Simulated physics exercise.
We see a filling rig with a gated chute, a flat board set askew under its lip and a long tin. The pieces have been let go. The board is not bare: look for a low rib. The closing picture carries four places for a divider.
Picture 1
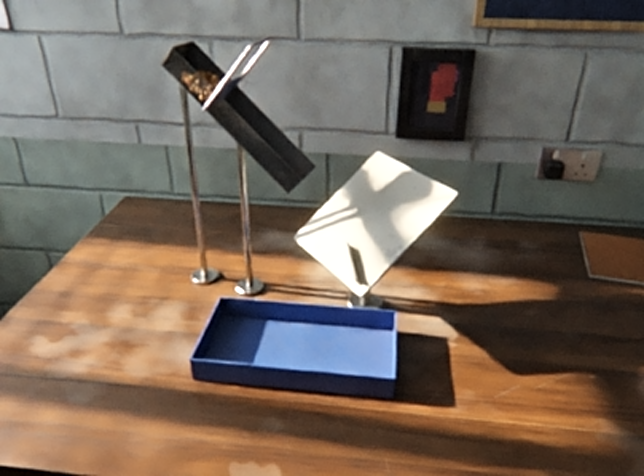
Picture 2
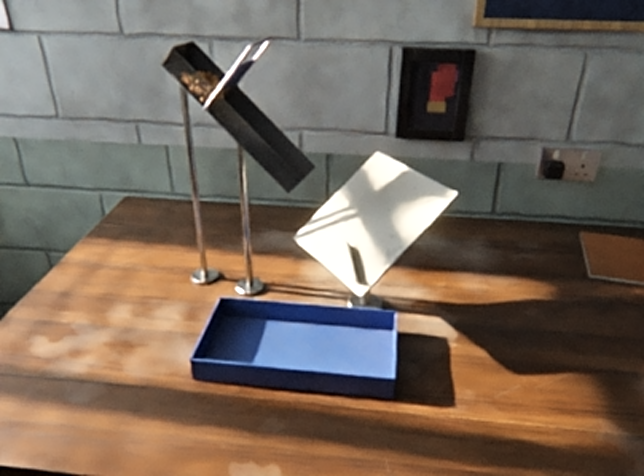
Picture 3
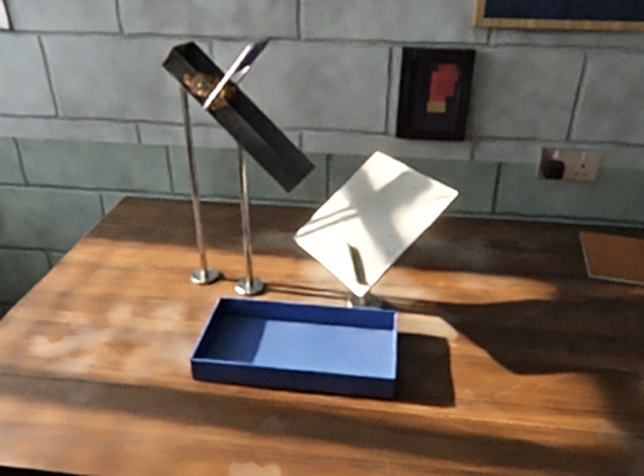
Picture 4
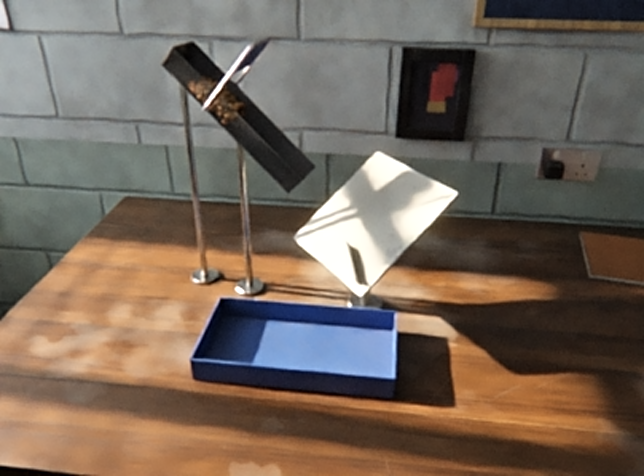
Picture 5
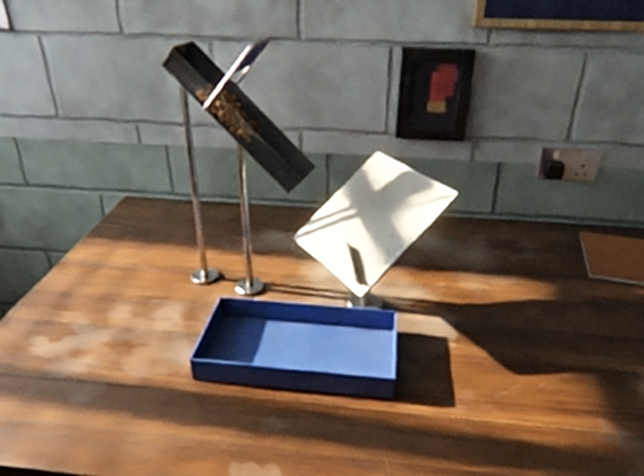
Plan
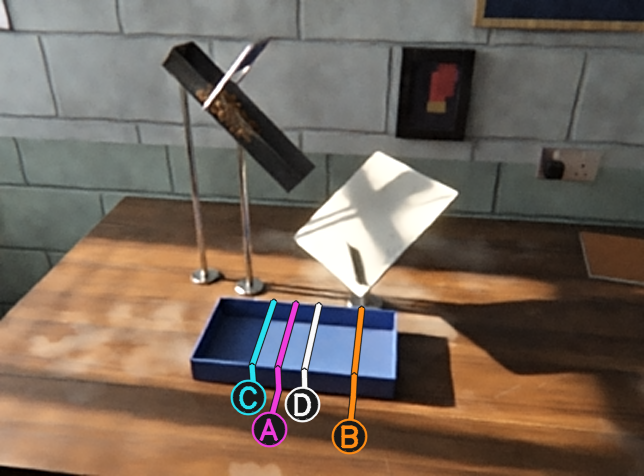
Small golden-brown pieces slide down a dark, slanted chute held on two metal posts, starting bunched near its upper end behind a thin pale gate, then passing beneath it and stretching into a longer streak partway along. Right of the chute, a tilted cream board with a short raised rib stands behind an empty blue tray on a sunlit wooden table. The camera stays still, facing a grey block wall from slightly above.
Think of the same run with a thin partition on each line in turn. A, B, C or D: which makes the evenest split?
Use line D.
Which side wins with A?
More lands on the right.
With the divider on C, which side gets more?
More lands on the right.
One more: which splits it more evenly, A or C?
The answer is A.
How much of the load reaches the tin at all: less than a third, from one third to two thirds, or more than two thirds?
It is more than two thirds.
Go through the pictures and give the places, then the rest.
Load behind the gate (206, 83), roasted chickpeas; lip of the chute (296, 187), sloping fairly steeply, in the first picture.
Middle of the board (370, 217), tilted fairly steeply; middle of its low edge (324, 265); of its high edge (414, 170), in the second picture.
Front corners of the tin (190, 359) and (395, 378), empty; front of the load (223, 102), in the third picture.
Middle of the load (219, 96); its front (242, 113), roughly a quarter of the way to the lip; rib from (347, 242) to (355, 280), in the fourth picture.
Middle of the load (230, 110); its front (248, 139), roughly half of the way to the lip, in the fifth picture.
On the marked copy, line A crosses the front rim at (277, 367); line B crosses the front rim at (354, 374); line C crosses the front rim at (252, 365); line D crosses the front rim at (304, 369).
With A, of what is caught, about a tenth on the left of the divider, the larger part on the right.
With B, of what is caught, almost all on the left of the divider, just a few on the right.
With C, of what is caught, not one piece on the left of the divider, every piece on the right.
With D, of what is caught, roughly two thirds on the left of the divider, roughly a third on the right.
